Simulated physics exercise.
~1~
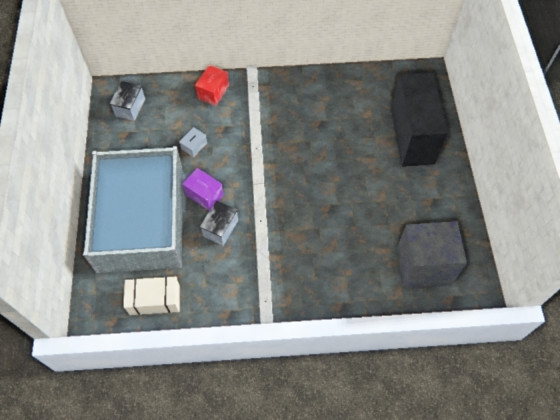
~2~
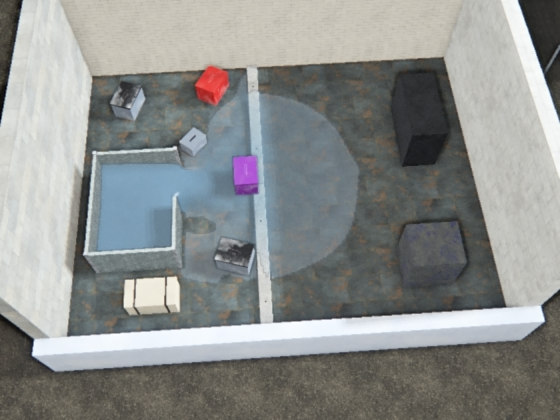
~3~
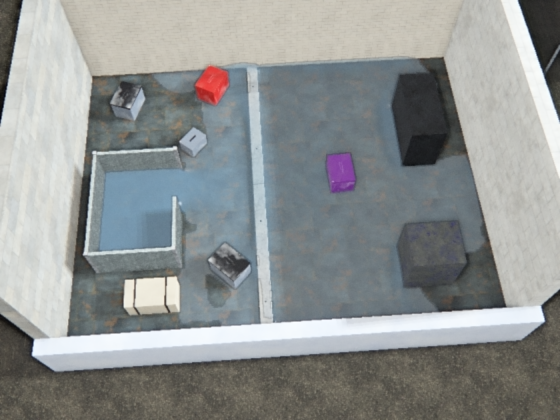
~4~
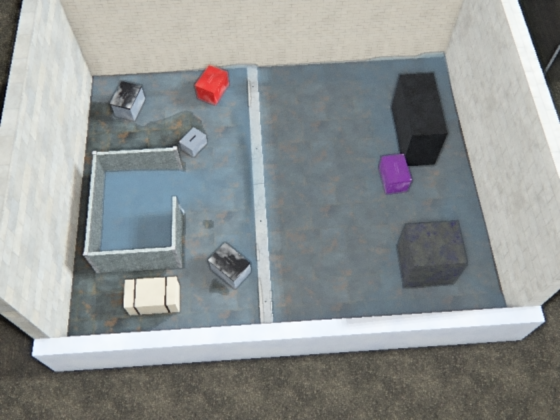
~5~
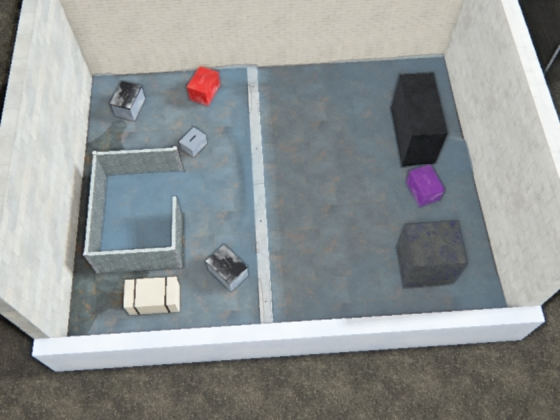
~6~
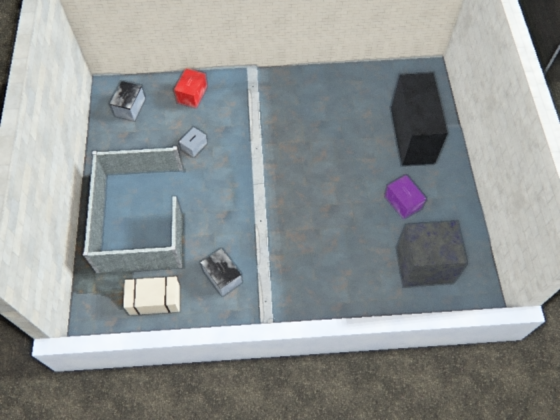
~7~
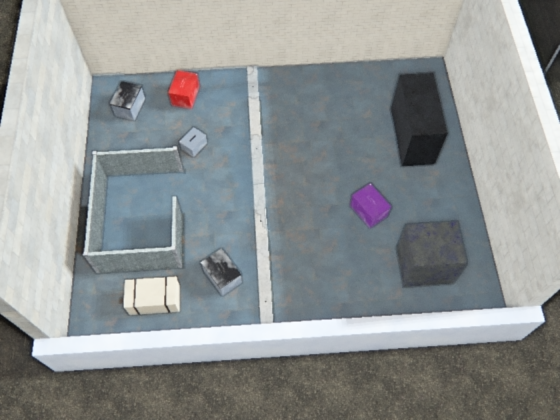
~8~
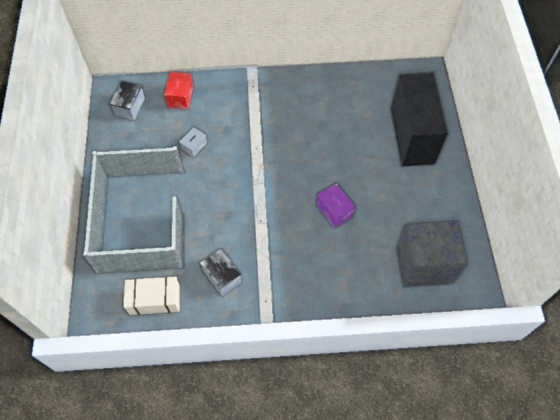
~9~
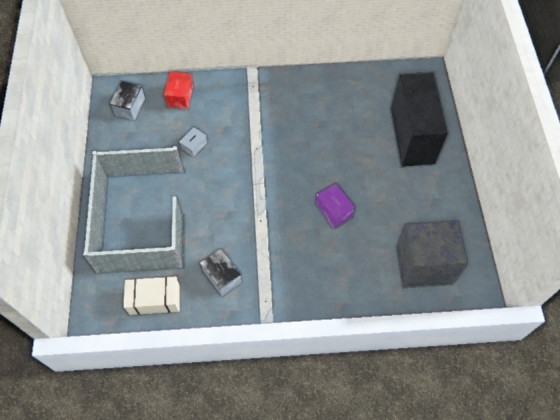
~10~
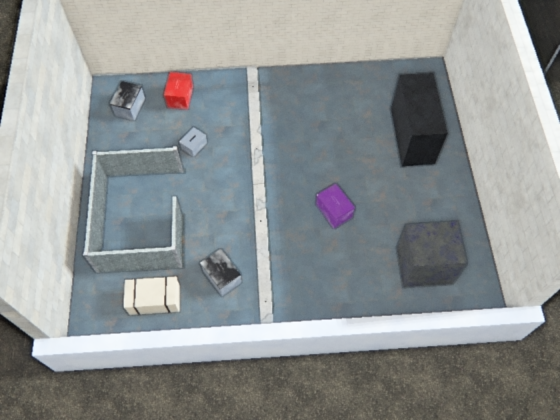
A walled tank of water opened on its right side and flooded the floor, carrying the purple box over the low kerb toward two dark blocks before it drifted partway back and settled, while the red box slid slightly left and stayed behind the kerb.
